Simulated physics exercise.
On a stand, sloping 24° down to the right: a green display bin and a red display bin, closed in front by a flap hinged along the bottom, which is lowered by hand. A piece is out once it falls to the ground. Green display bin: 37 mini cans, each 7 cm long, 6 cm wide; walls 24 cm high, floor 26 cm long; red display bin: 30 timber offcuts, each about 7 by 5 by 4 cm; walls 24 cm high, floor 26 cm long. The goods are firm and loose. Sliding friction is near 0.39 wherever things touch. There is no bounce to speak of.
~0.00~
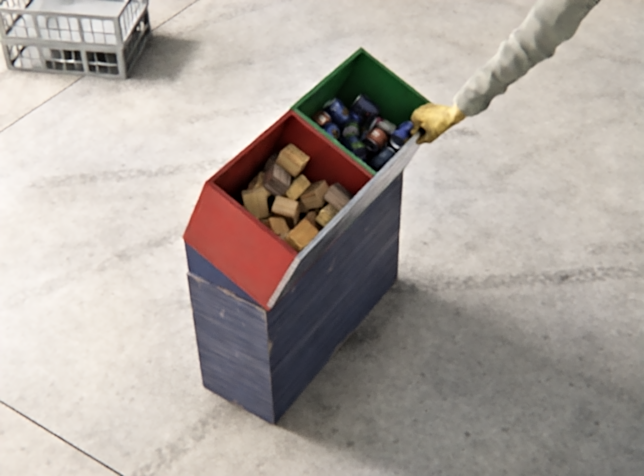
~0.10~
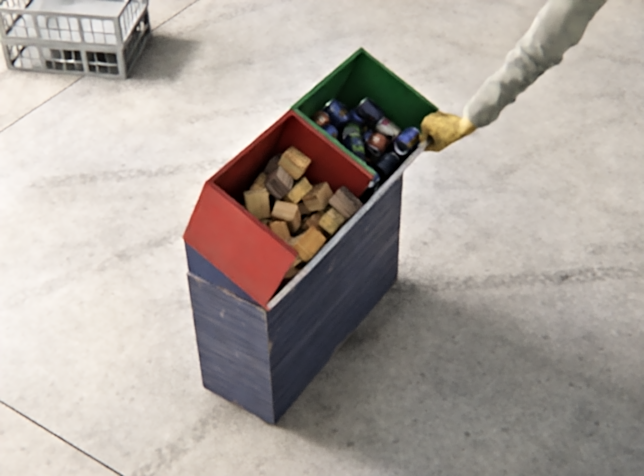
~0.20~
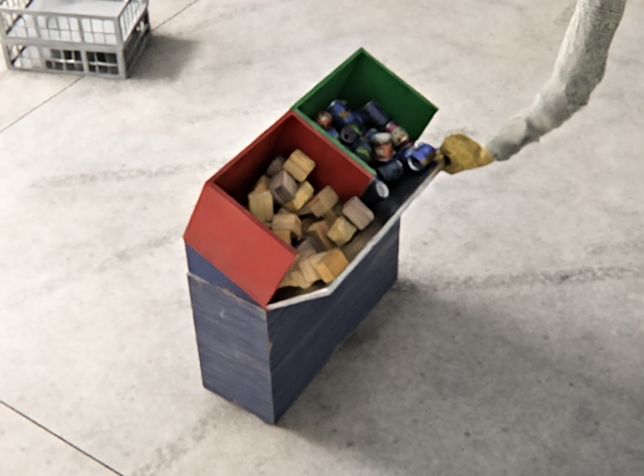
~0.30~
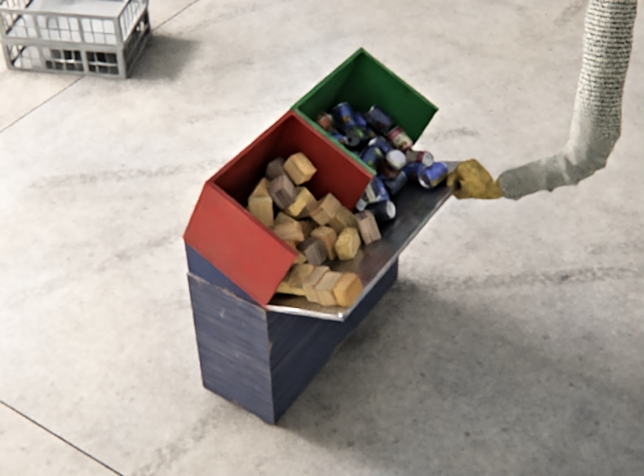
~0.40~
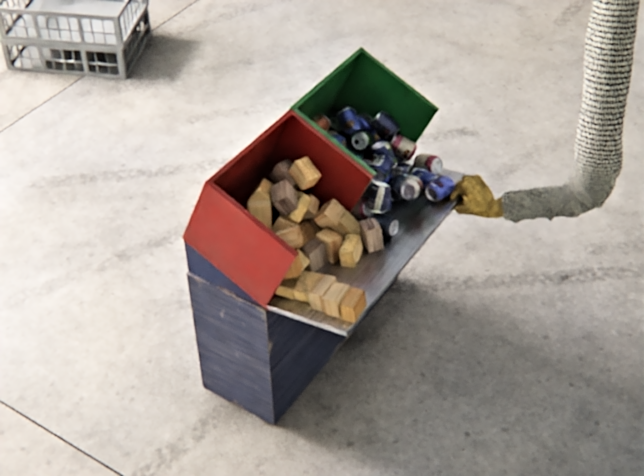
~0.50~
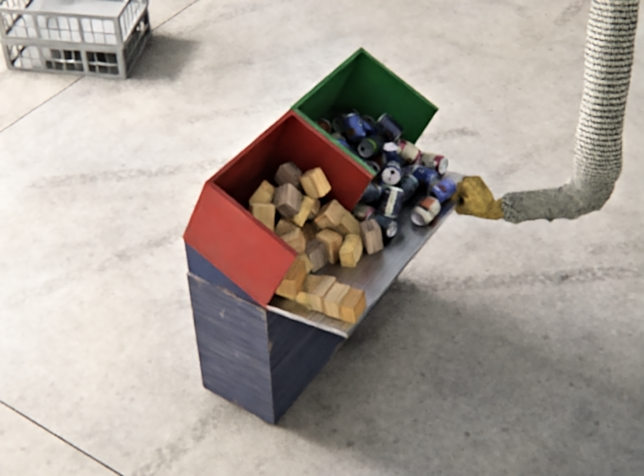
A gloved hand lowered the front flap of a red bin and a green bin, and the wooden blocks and small cans inside slid forward onto it, spreading out along the lowered flap.
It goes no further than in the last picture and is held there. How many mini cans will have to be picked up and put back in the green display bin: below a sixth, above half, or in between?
It sheds under a sixth of them.
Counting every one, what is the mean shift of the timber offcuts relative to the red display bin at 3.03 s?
Some 6 cm rightwards.
After 0.91 s, green display bin 36 in, 1 out and red display bin 30 in, 0 out.
After 1.41 s, green display bin 35 in, 2 out and red display bin 30 in, 0 out.
After 2.12 s, green display bin 34 in, 3 out and red display bin 30 in, 0 out.
When it is over (at 3.03 s), green display bin 34 in, 3 out and red display bin 30 in, 0 out. Asked share, 3 of 37, 8 per cent.
